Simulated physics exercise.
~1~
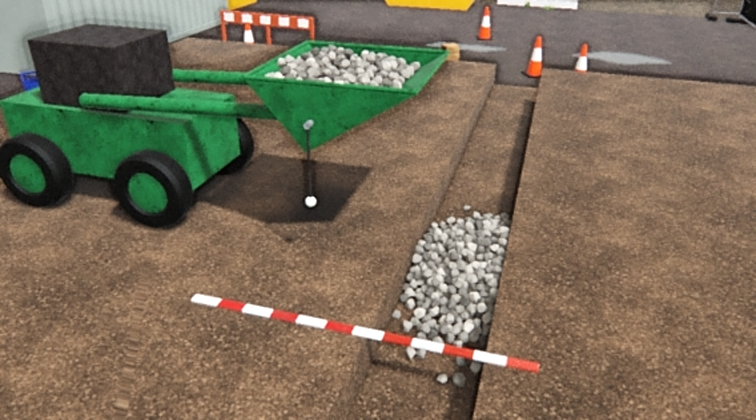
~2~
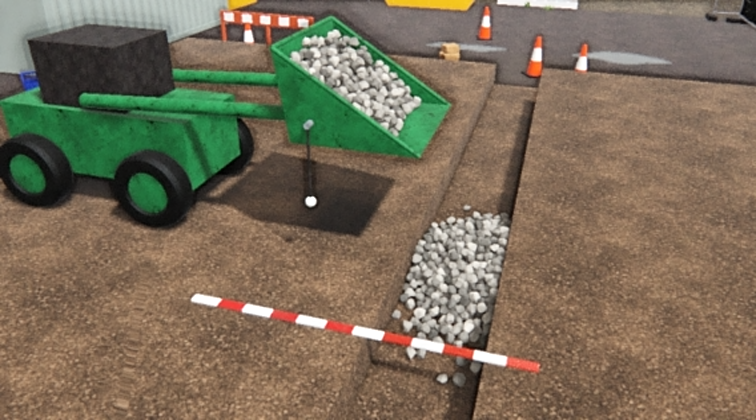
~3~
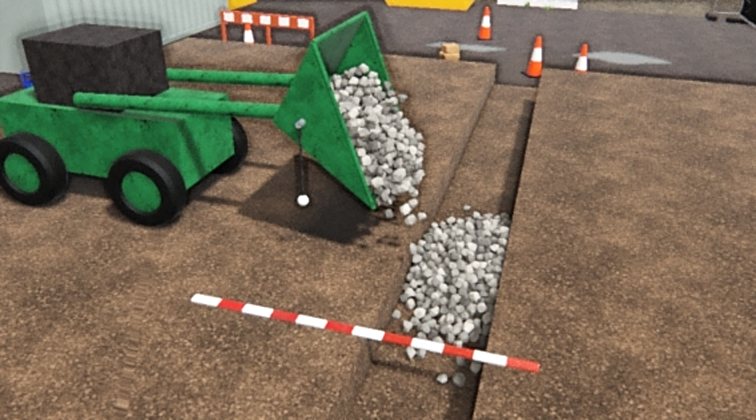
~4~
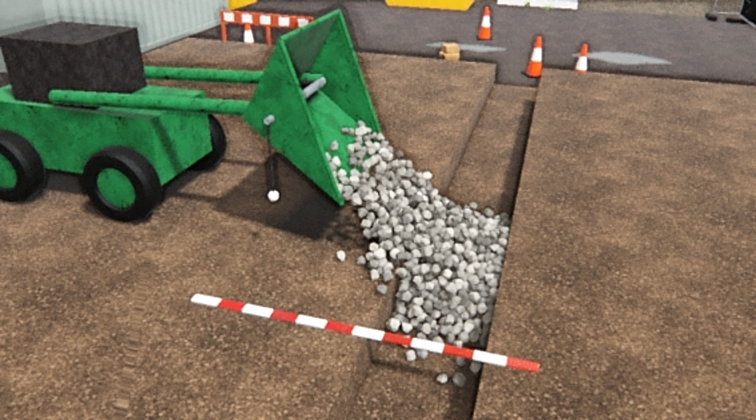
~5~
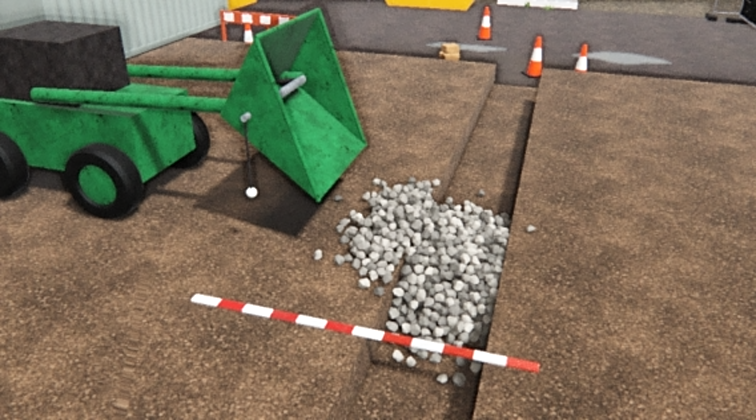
A green wheeled loader with a dark block on its back stands at the left of a brown dirt site, seen from above, its raised bucket full of grey stones. A narrow trench runs away to the right of it, already holding a pile of stones behind a red and white striped staff, with orange cones beyond. The bucket tips forward steadily, and stones begin sliding off its lip. As the loader backs away to the left, the rest pours out. The bucket ends empty and tilted, with stones heaped in the trench and spilled across its near edge.
